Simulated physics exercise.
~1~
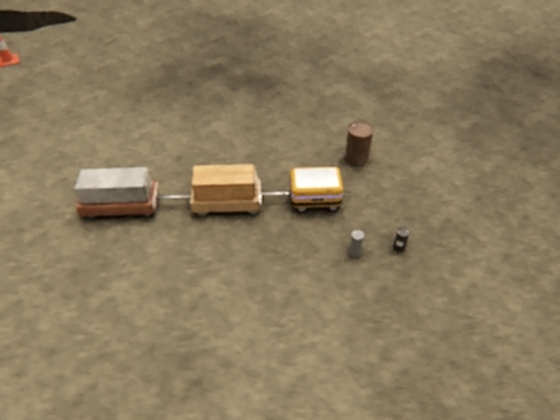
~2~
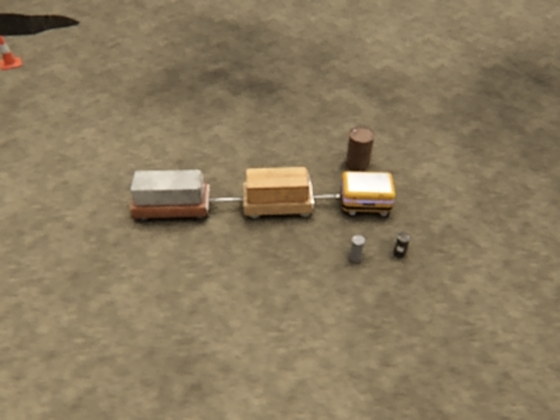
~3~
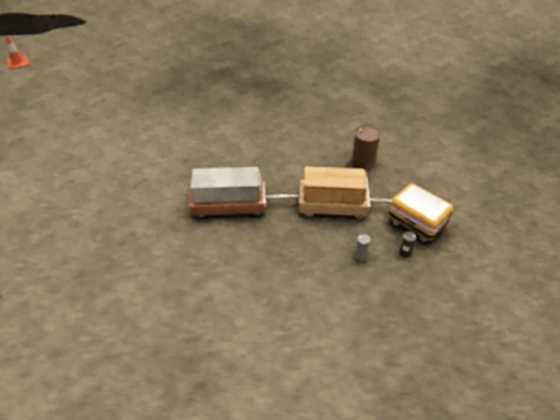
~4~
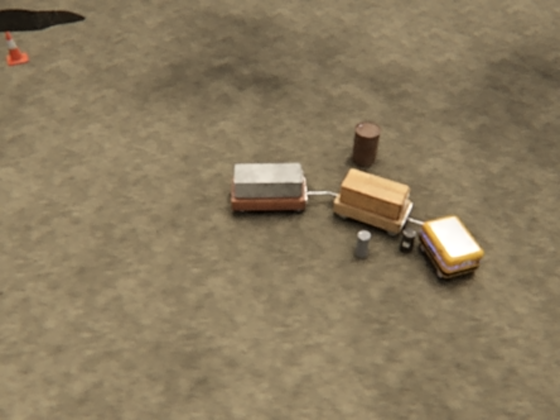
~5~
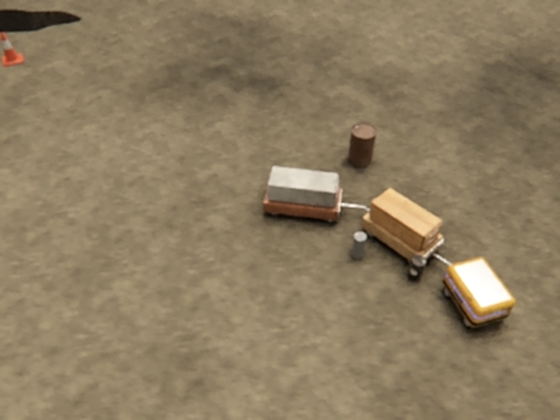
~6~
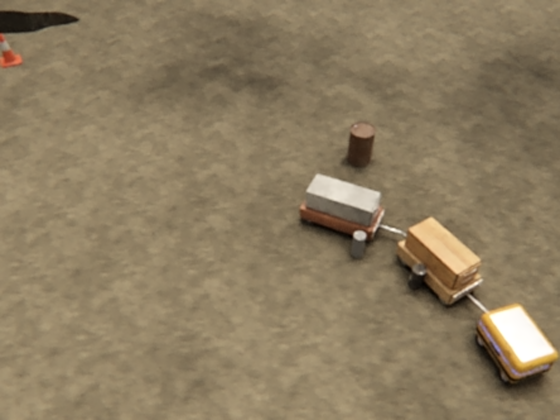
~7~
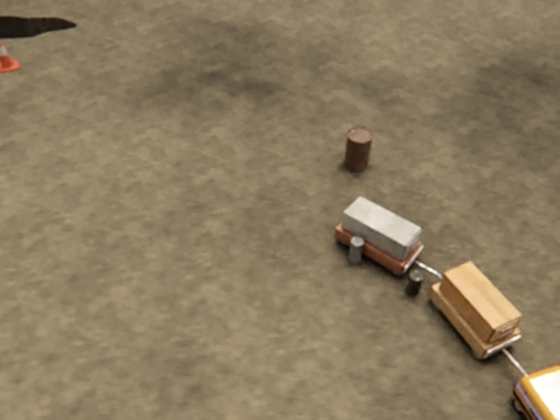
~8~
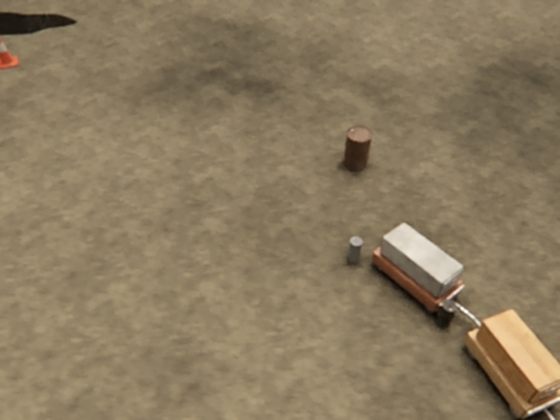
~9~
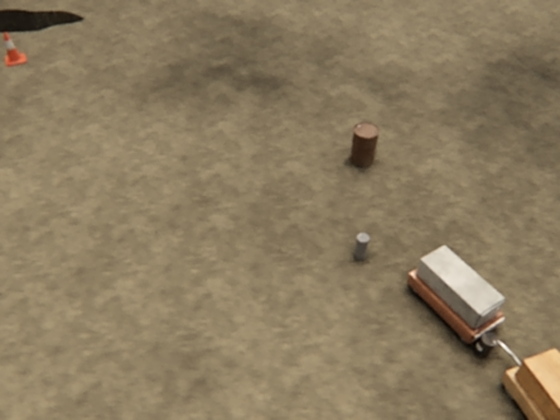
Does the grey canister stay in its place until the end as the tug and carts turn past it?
Yes, the grey canister stays put. It is still standing where it started after the carts have moved off toward the lower right.
